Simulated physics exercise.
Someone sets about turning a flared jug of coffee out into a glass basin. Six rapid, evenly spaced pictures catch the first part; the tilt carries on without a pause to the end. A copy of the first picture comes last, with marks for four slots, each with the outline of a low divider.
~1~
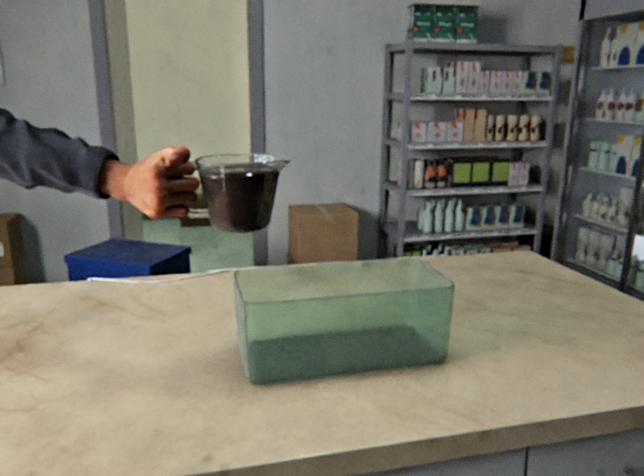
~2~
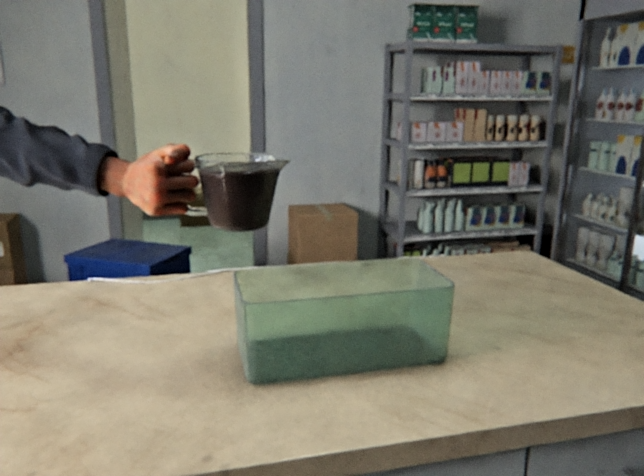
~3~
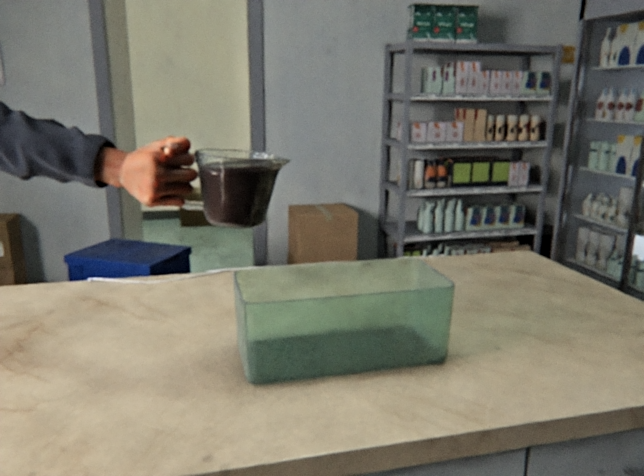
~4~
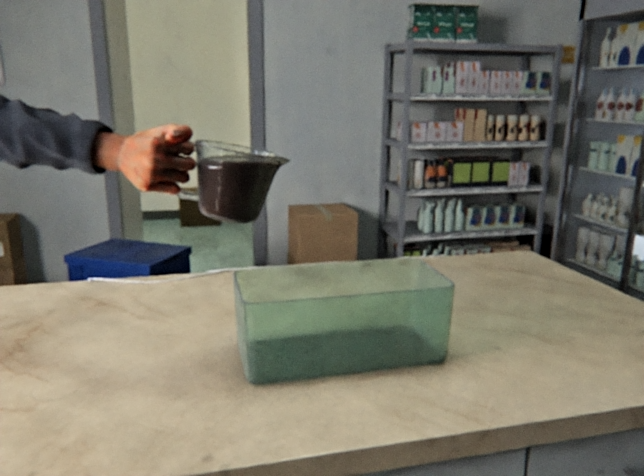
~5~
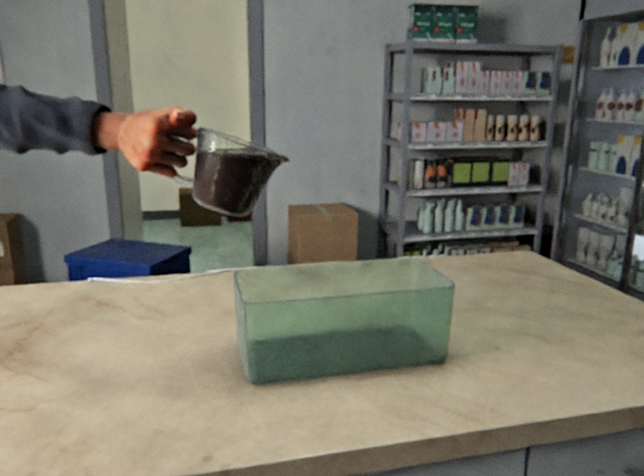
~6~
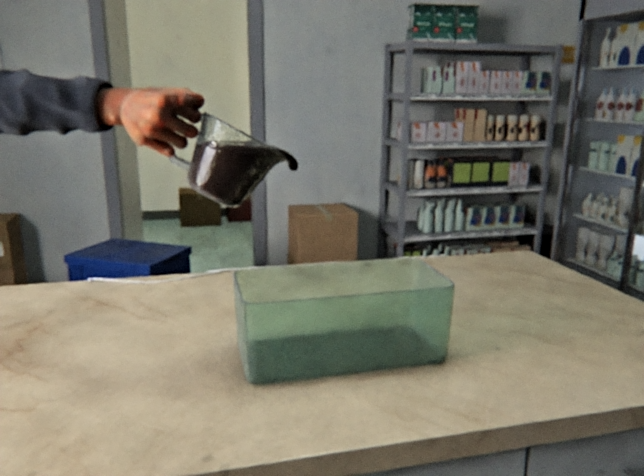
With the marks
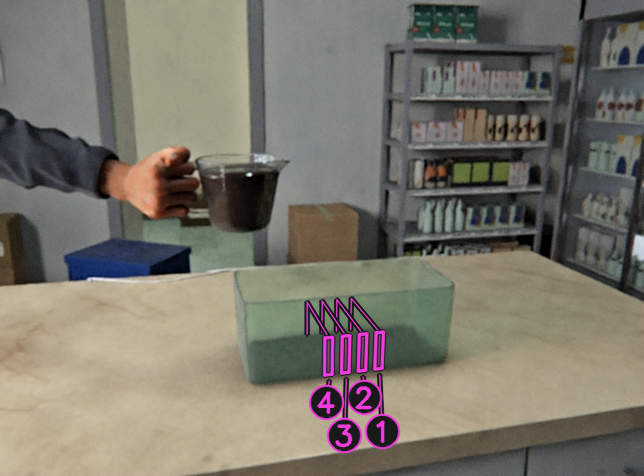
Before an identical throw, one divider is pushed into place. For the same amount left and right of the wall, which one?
Use place 1.
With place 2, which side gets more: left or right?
The right one.
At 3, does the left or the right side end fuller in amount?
The right side.
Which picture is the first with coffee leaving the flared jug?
In picture 6.
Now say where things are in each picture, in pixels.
Upright, lip at (290, 160); basin from (245, 383) to (445, 359); nothing has left yet.
Upright, lip at (290, 160); nothing has left yet.
Tipped about 5°, lip at (290, 160); nothing has left yet.
Tipped about 11°, lip at (289, 160); nothing has left yet.
Tipped about 19°, lip at (289, 160); nothing has left yet.
Tipped about 29°, lip at (288, 160); coffee is over the lip, down to (293, 169).
On the marked copy, 1 at (379, 374); 2 at (363, 376); 3 at (346, 378); 4 at (329, 380).
With 1, about 57 % ends left of the wall and 40 % right of it; 3 % is lost outside.
With 2, about 14 % ends left of the wall and 84 % right of it.
With 3, about 6 % ends left of the wall and 93 % right of it.
With 4, about 4 % ends left of the wall and 94 % right of it.
